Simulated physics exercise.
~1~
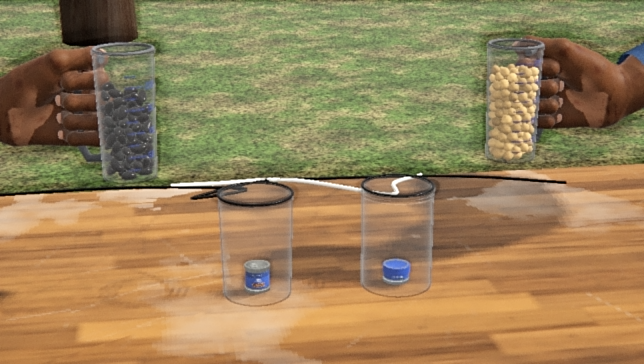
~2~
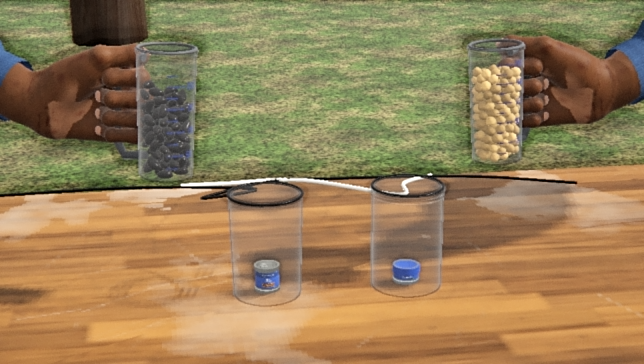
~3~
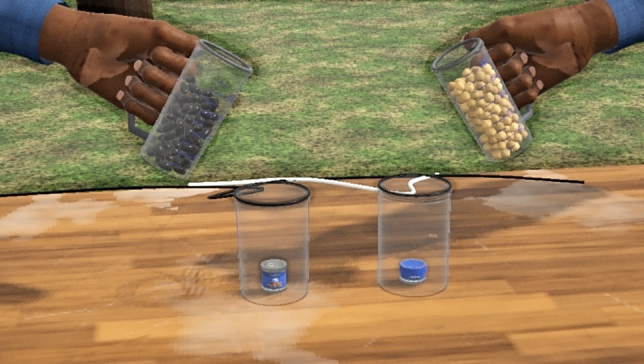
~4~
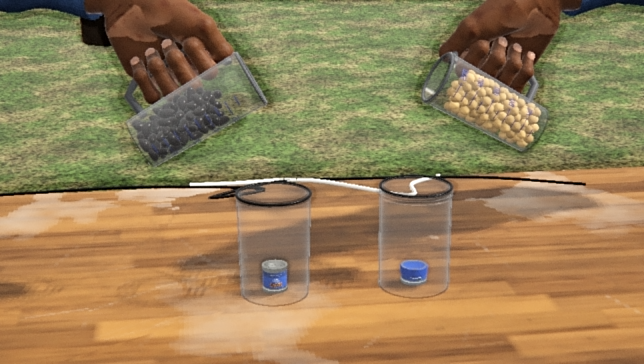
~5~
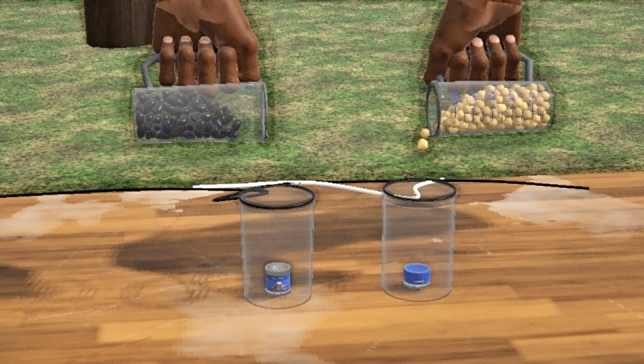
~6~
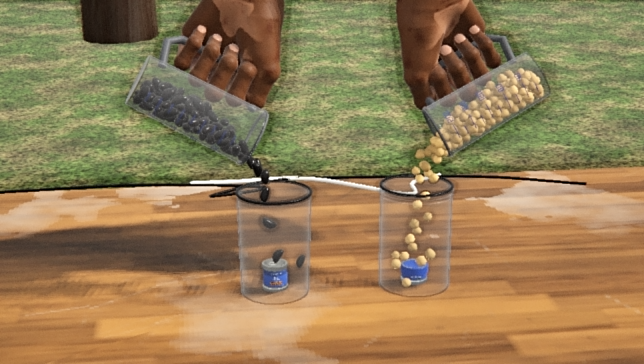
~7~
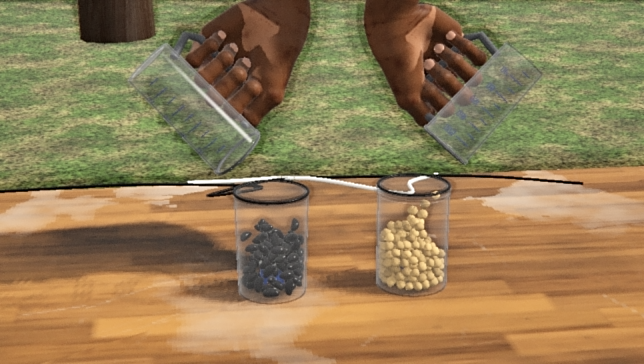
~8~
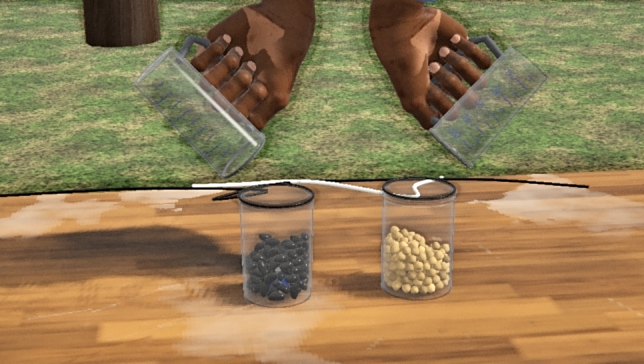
Two hands tip cups of dark and pale pieces into clear containers, covering both small cans.
